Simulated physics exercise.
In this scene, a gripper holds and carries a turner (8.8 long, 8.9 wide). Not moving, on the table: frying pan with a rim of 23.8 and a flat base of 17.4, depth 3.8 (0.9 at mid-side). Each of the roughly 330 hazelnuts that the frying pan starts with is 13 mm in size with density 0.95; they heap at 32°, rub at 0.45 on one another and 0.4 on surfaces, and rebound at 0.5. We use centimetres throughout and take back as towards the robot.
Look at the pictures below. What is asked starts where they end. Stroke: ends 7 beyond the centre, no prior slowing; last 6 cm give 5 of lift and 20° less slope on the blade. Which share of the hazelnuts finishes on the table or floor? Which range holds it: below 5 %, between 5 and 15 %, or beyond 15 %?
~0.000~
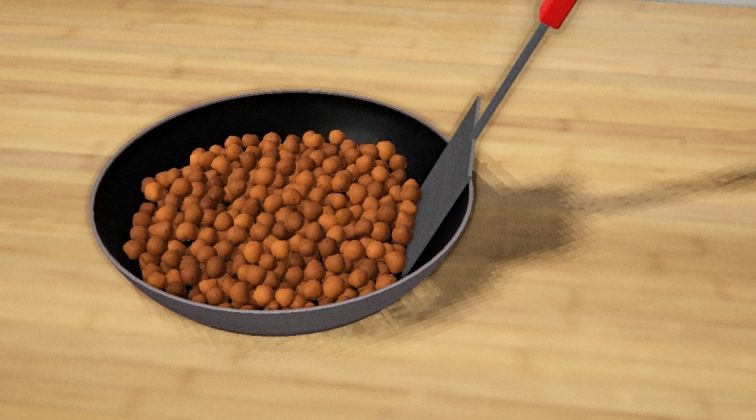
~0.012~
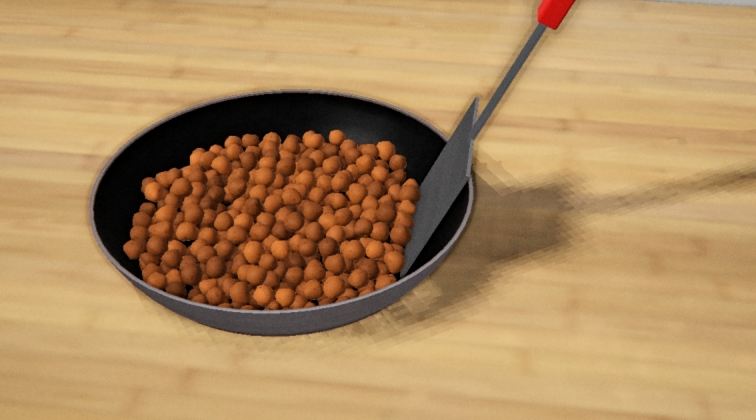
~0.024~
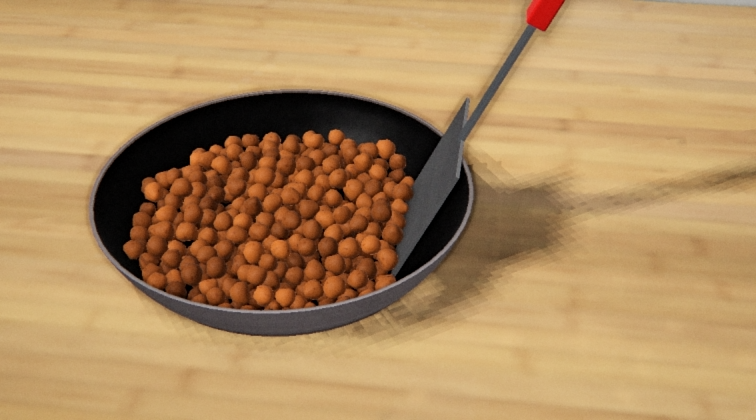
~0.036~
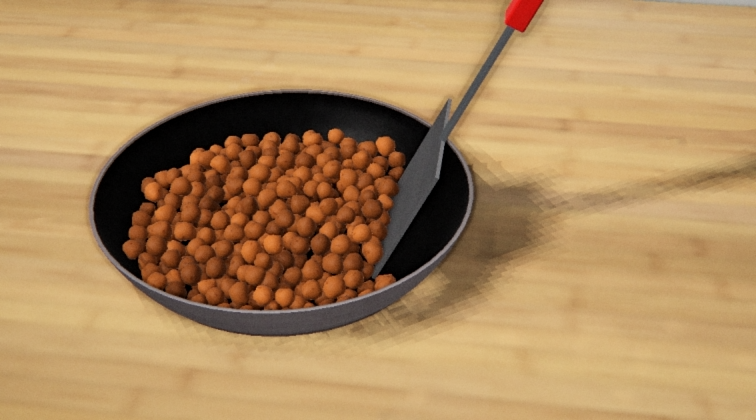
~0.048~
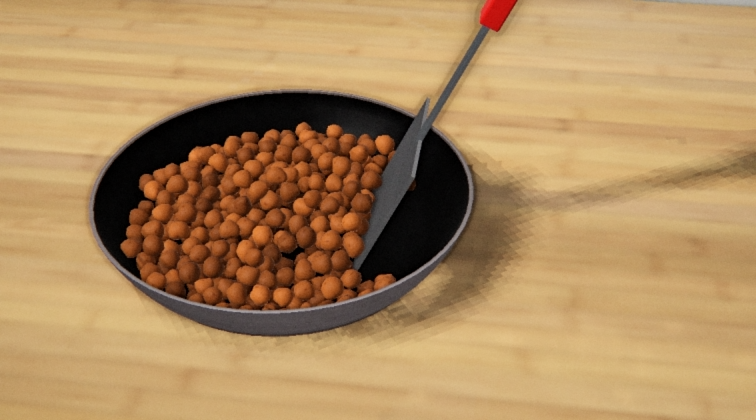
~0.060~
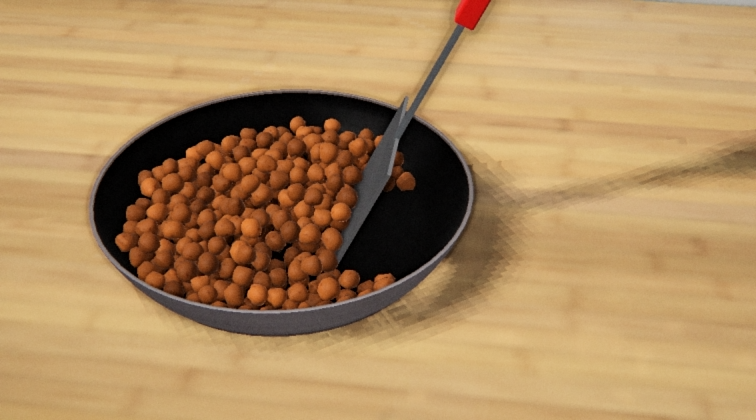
The range beyond 15 %.
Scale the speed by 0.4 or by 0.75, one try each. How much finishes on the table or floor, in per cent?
I'd expect close to 5 and then close to 20 percent.
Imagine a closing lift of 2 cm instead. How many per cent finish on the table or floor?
About 30 %.
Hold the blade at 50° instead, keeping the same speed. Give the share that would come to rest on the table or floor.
Near 25 %.
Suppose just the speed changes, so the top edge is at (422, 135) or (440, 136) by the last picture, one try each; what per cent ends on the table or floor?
I'd estimate some 20 and 15 in a hundred.
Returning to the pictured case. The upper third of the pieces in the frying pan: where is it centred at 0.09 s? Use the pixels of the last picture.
The top third sits at roughly (255, 188).
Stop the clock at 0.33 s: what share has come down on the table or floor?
Roughly 20 percent.
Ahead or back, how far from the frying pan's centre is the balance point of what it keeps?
I'd say close to 4.0 cm toward the front.
After 0.09 s, sloping 65°, highest piece 6 above the table; 334 in the frying pan.
After 0.12 s, sloping 58°, highest piece 7 above the table; 334 in the frying pan.
After 0.33 s, sloping 45°, highest piece 11 above the table; 243 in the frying pan, 63 on the table or floor, 28 on the blade or in flight.
After 1.38 s, sloping 45°, highest piece 4 above the table; 243 in the frying pan, 91 on the table or floor.
In the end, 243 in the frying pan, 91 on the table or floor. That is 27 % on the table or floor.
